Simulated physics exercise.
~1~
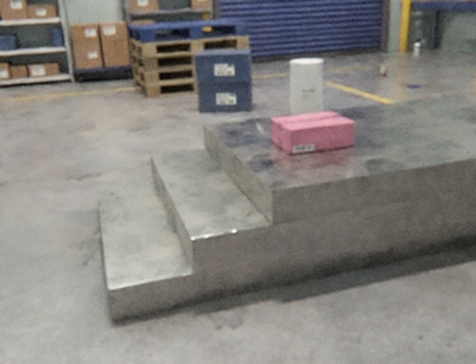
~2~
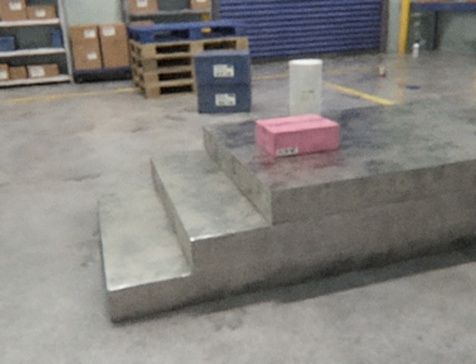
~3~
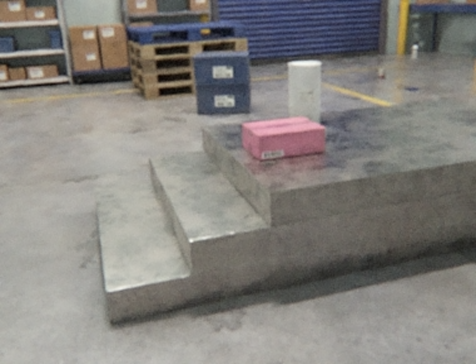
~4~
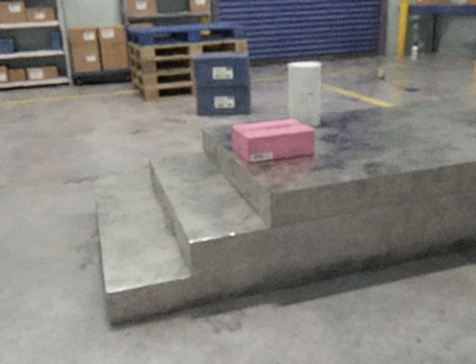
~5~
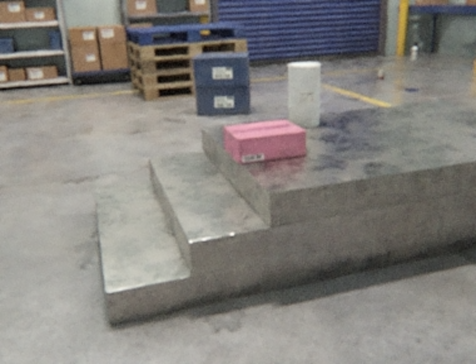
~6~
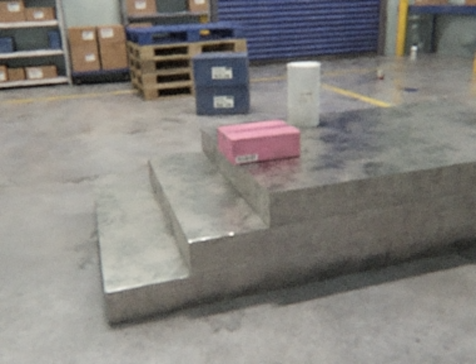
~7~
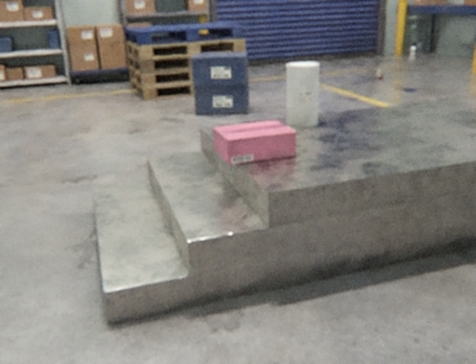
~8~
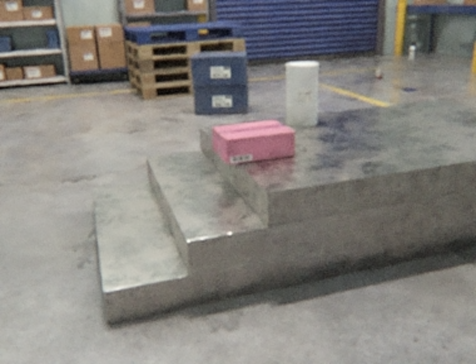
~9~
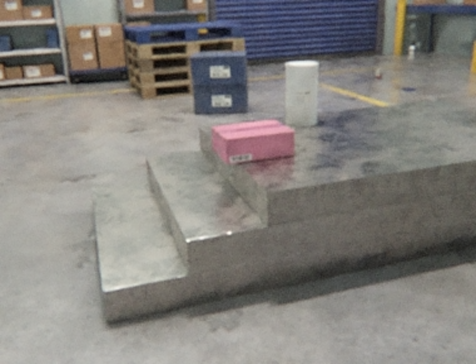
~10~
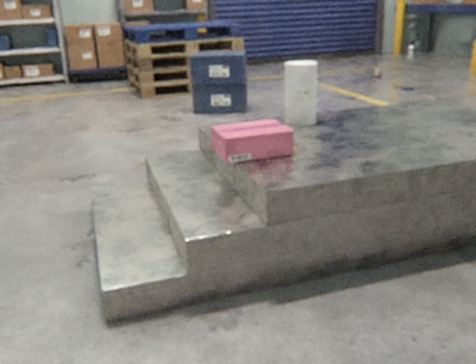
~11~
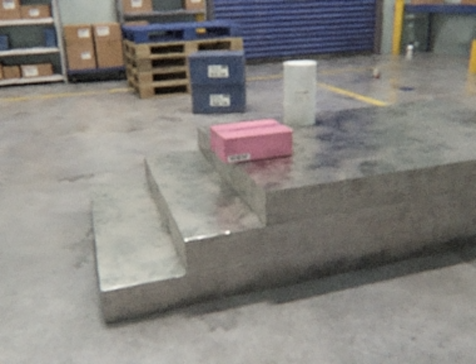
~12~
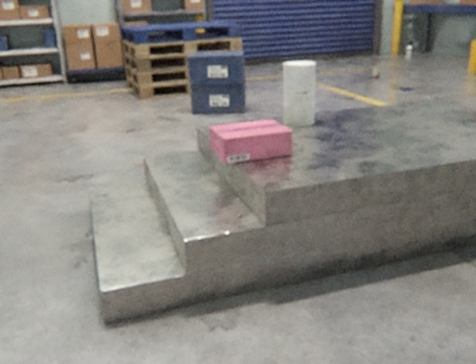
Pink box sliding left across a low concrete platform, slowing and stopping near the top of the steps, white canister standing behind.
